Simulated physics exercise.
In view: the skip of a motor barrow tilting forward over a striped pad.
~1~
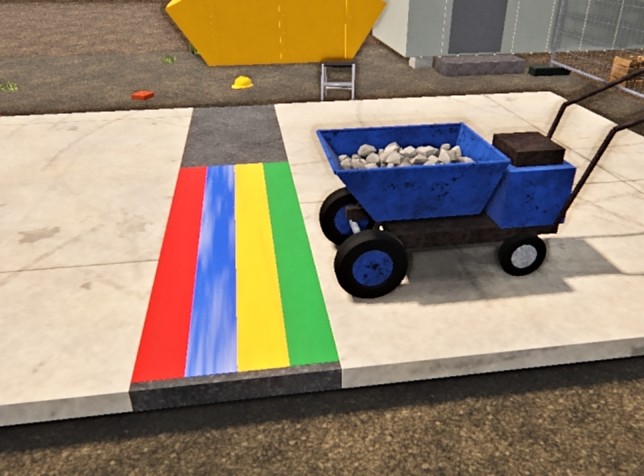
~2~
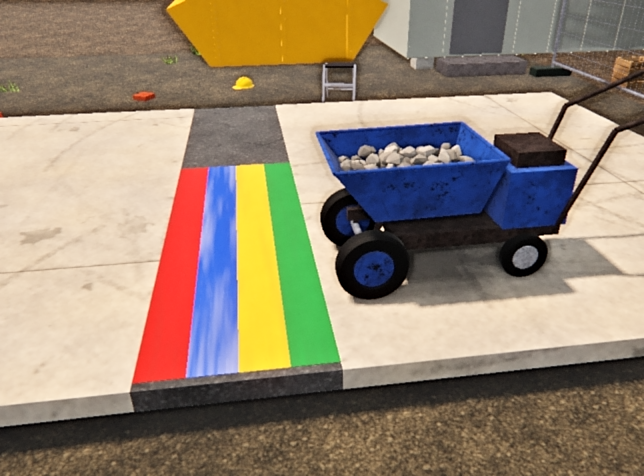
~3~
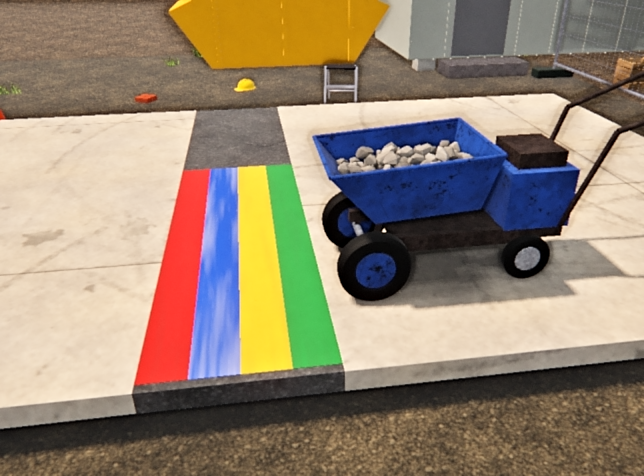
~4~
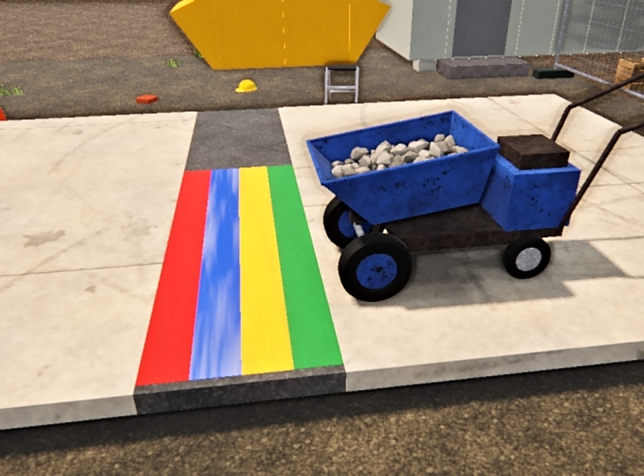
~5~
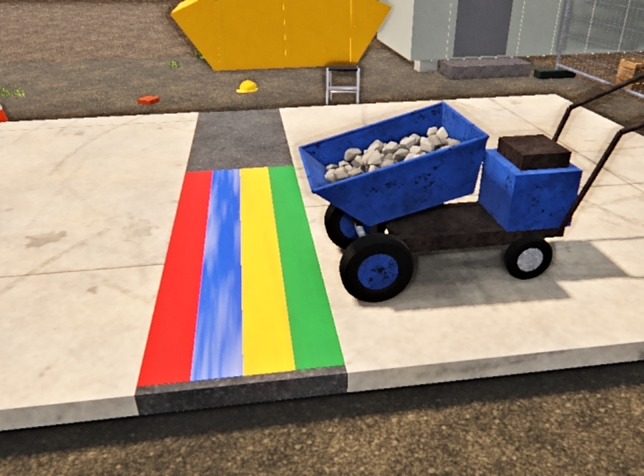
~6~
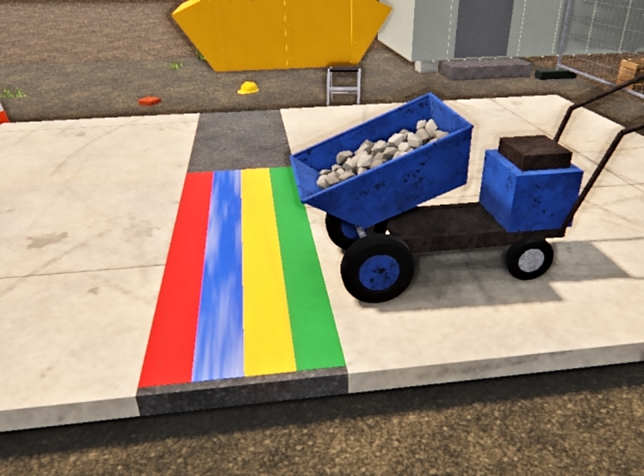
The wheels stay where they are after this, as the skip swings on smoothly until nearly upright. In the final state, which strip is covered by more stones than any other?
The blue strip is.
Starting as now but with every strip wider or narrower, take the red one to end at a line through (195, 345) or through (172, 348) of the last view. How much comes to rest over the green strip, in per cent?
About 0 % and 0 %.
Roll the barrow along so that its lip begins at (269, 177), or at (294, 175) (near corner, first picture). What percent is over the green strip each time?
Near 0 and 0 percent respectively.
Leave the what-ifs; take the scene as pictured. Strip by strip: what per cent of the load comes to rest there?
In per cent, approximately: Green 0, yellow 20, blue 30, red 15.
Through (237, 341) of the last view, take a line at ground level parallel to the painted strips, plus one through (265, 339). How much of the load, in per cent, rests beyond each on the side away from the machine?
Around 50 per cent for the first, and 70 per cent for the second.
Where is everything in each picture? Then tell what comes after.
In the first frame, lip of the skip at (336, 173), level; top of the load at (403, 166), broken stones; green strip at (307, 325); yellow strip at (261, 330); blue strip at (213, 334); red strip at (165, 339).
In the second frame, lip of the skip at (335, 174), tipped barely; top of the load at (416, 170).
In the third frame, lip of the skip at (331, 179), tipped barely; top of the load at (414, 170).
In the fourth frame, lip of the skip at (323, 184), tipped a little; top of the load at (426, 156).
In the fifth frame, lip of the skip at (314, 192), tipped clearly; top of the load at (421, 153).
In the sixth frame, lip of the skip at (303, 202), tipped clearly; top of the load at (423, 153); green strip at (314, 330); yellow strip at (267, 334); blue strip at (220, 339); red strip at (172, 344).
Soon, skip tipped steeply; all in the skip.
A while on, skip tipped right over; most in the skip; a small part over the yellow strip; a small part over the blue strip; a stray few over the red strip.
Towards the end, skip tipped right over; about a quarter in the skip; about a quarter over the yellow strip; about a third over the blue strip; about a quarter over the red strip; a small part off the paint.
Finally, skip tipped right over; about a quarter in the skip; none over the green strip; about a quarter over the yellow strip; about a third over the blue strip; about a quarter over the red strip; a small part off the paint.
